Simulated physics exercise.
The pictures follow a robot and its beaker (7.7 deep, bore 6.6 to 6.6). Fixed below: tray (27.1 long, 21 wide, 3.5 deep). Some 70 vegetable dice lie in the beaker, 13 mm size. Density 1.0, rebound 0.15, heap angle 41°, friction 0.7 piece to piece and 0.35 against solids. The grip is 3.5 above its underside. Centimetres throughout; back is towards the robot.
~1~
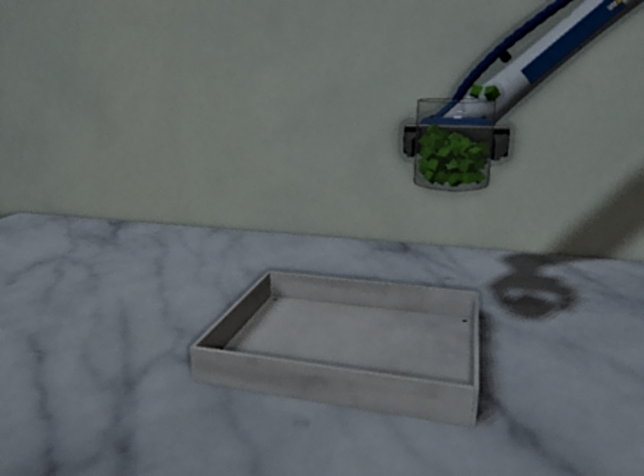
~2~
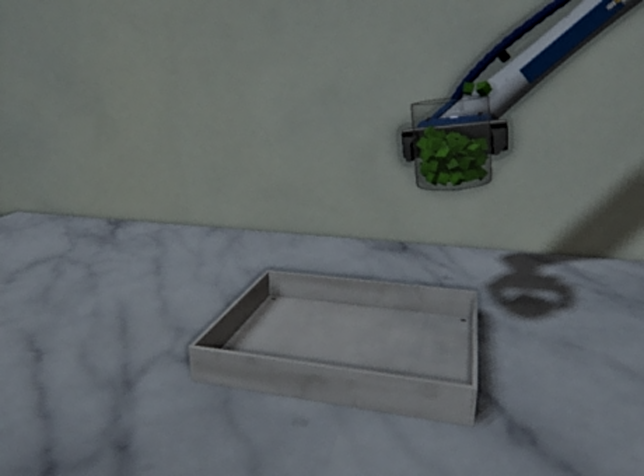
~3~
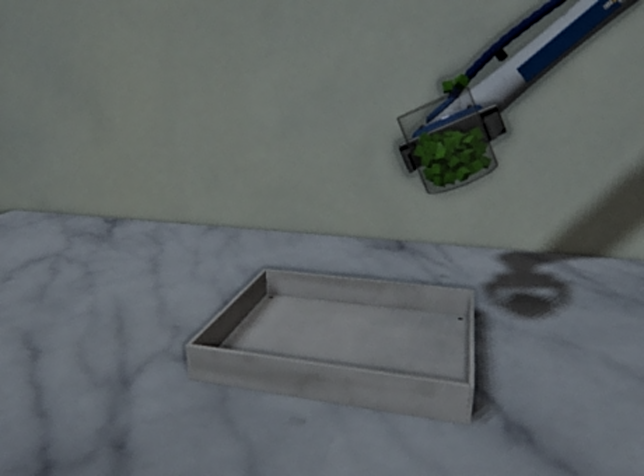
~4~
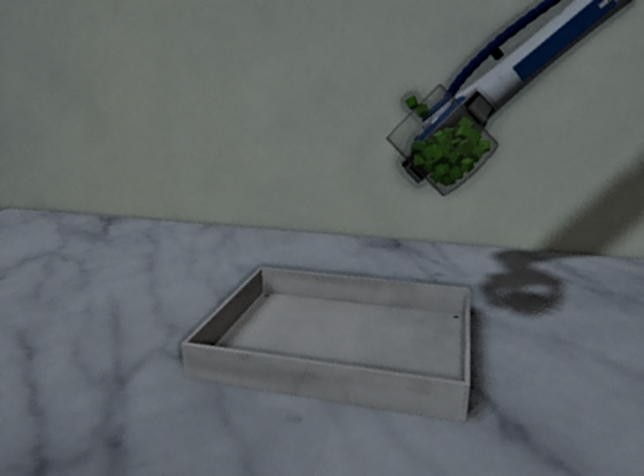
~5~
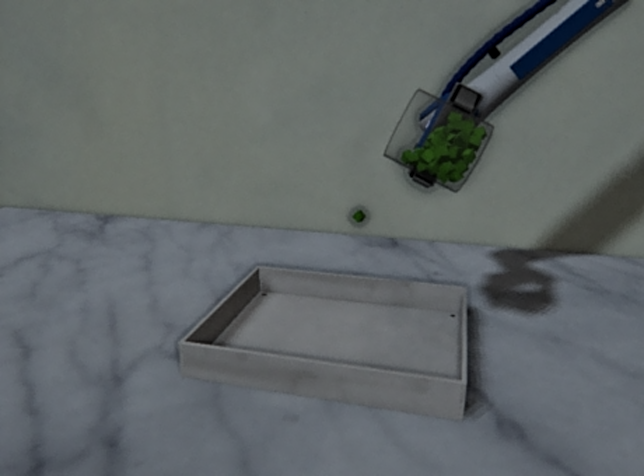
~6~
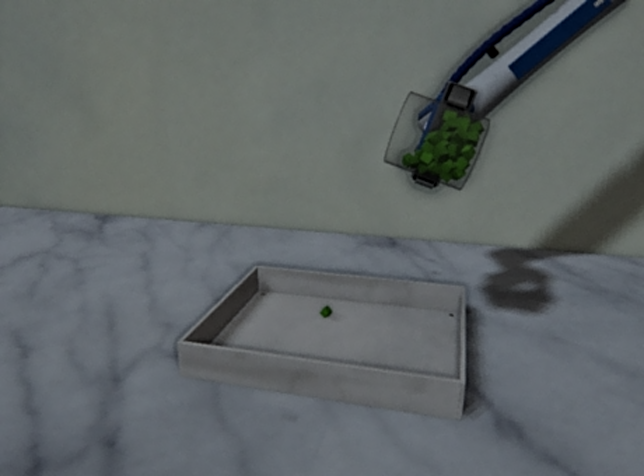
Above a shallow tray on a marble surface, a robot arm tilting a clear beaker of green dice, one piece dropping into the tray.
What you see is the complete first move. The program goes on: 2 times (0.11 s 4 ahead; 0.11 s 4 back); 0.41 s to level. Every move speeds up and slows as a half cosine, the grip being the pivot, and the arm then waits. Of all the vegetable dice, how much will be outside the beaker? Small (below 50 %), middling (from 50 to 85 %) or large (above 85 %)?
Share outside the beaker: Small (below 50 %).
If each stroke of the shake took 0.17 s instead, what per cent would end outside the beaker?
In that case some 5 per cent.
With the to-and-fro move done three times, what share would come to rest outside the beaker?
Then about 30 per cent.
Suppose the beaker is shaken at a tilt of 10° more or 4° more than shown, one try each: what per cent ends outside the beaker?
Some 65 and 40 per cent.
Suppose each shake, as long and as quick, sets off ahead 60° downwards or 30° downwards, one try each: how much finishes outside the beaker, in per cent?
About 0 and 5 per cent.
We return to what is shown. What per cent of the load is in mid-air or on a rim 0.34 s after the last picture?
About 2 per cent.
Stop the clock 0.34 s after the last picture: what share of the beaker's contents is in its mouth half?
Some 50 per cent.
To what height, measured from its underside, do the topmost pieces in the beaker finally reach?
Roughly 5.0 cm.
Then, 0.34 s later, tilted 72° forward, highest piece 24 above the table; 61 in the beaker, 4 in the tray, 1 in flight or on a rim.
Then, 0.68 s later, tilted 26° forward, highest piece 26 above the table; 49 in the beaker, 16 in the tray, 1 in flight or on a rim.
Then, 1.05 s later, level, highest piece 25 above the table; 49 in the beaker, 17 in the tray.
Then, 2.10 s later, level, highest piece 24 above the table; 49 in the beaker, 17 in the tray.
At rest, 49 in the beaker, 17 in the tray. That is 26 % outside the beaker.
